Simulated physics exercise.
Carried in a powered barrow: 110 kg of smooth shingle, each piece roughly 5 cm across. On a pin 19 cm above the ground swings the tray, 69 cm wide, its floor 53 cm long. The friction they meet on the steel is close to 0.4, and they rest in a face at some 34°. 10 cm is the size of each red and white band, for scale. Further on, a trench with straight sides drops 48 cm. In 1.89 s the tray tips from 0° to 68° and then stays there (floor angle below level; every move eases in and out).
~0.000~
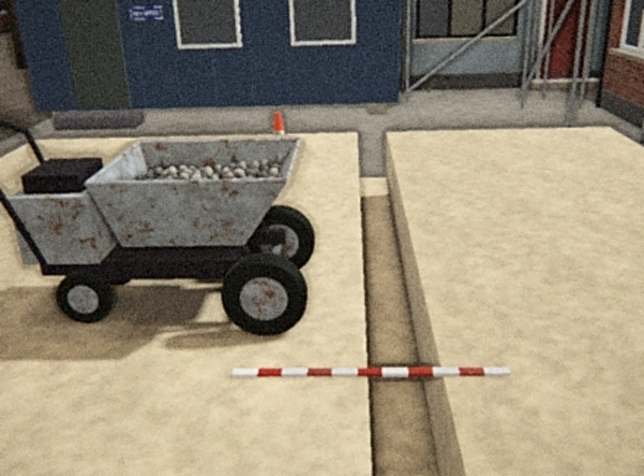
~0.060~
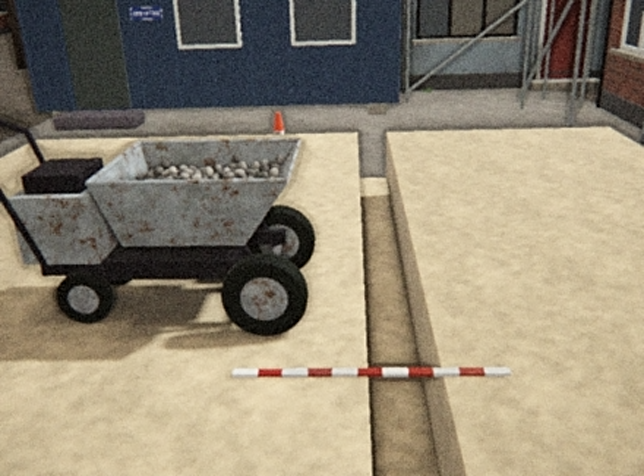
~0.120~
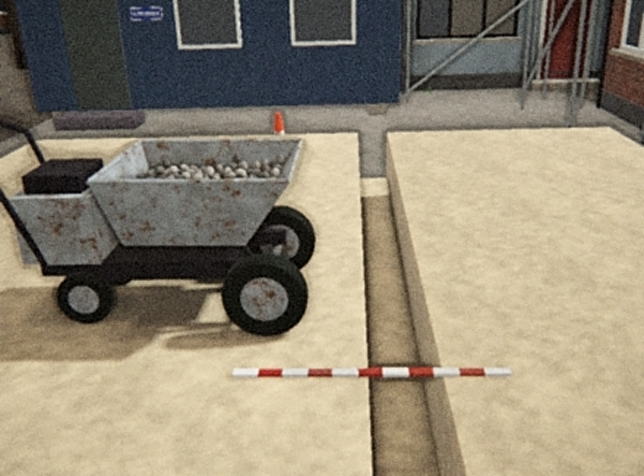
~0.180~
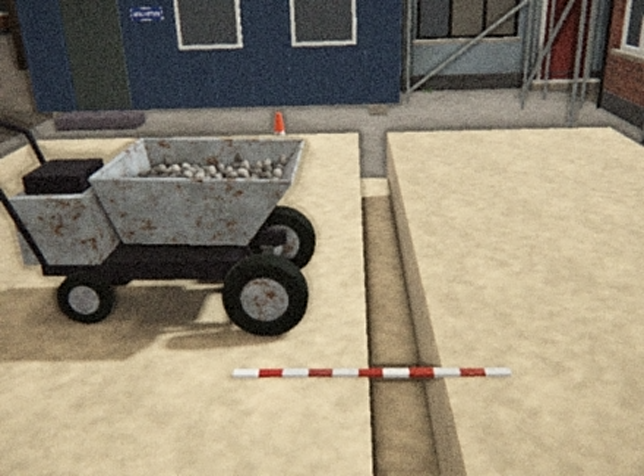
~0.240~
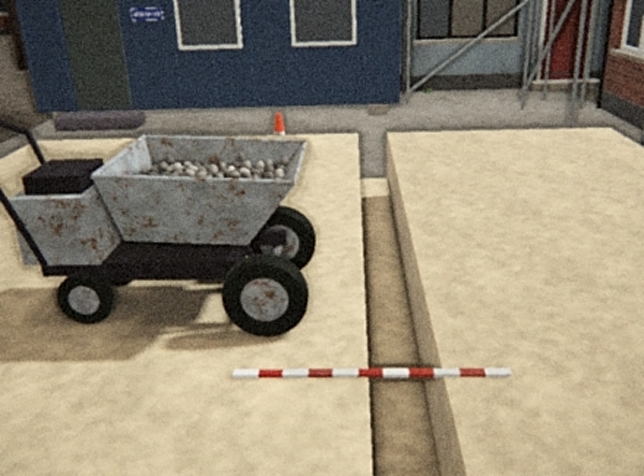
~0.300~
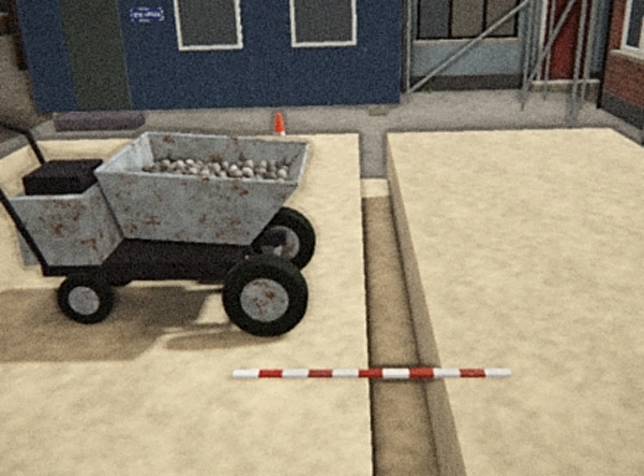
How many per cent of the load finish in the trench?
About 61 per cent.
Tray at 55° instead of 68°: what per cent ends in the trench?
Roughly 40 percent.
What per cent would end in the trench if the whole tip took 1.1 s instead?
Around 50 per cent would end in the trench.
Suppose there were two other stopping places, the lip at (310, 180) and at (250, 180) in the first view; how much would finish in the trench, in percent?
First spot about 40, second spot about 95 per cent.
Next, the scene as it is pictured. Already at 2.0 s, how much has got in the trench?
About 20%.
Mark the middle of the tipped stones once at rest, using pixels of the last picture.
Centre estimate: Around (415, 360).
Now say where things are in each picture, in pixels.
The tray is at 0°, its lip at (287, 181); the top of the load is at (221, 171), in the first picture.
Lip at (288, 181), floor tilted 0°, highest stones at (222, 171); the stones move at 0.1 m/s on average, in the second picture.
Lip at (289, 181), floor tilted 1°, highest stones at (210, 170); the stones move at 0.1 m/s on average, in the third picture.
Lip at (292, 182), floor tilted 2°, highest stones at (197, 169); the stones move at 0.2 m/s on average, in the fourth picture.
Lip at (295, 183), floor tilted 3°, highest stones at (189, 168); the stones move at 0.2 m/s on average, in the fifth picture.
Lip at (298, 184), floor tilted 5°, highest stones at (191, 166); the stones move at 0.2 m/s on average, in the sixth picture.
After 1.4 s the floor is at 57°; 100 % in the tray; the foremost stones are at (374, 223).
After 2.0 s the floor is at 68°; 55 % in the tray, 20 % in the trench, 25 % past the trench; the foremost stones are at (498, 293).
After 2.3 s the floor is at 68°; 28 % in the tray, 32 % in the trench, 39 % past the trench; the foremost stones are at (565, 290).
After 4.3 s the floor is at 68°; 0 % in the tray, 61 % in the trench, 39 % past the trench; the foremost stones are at (590, 282).
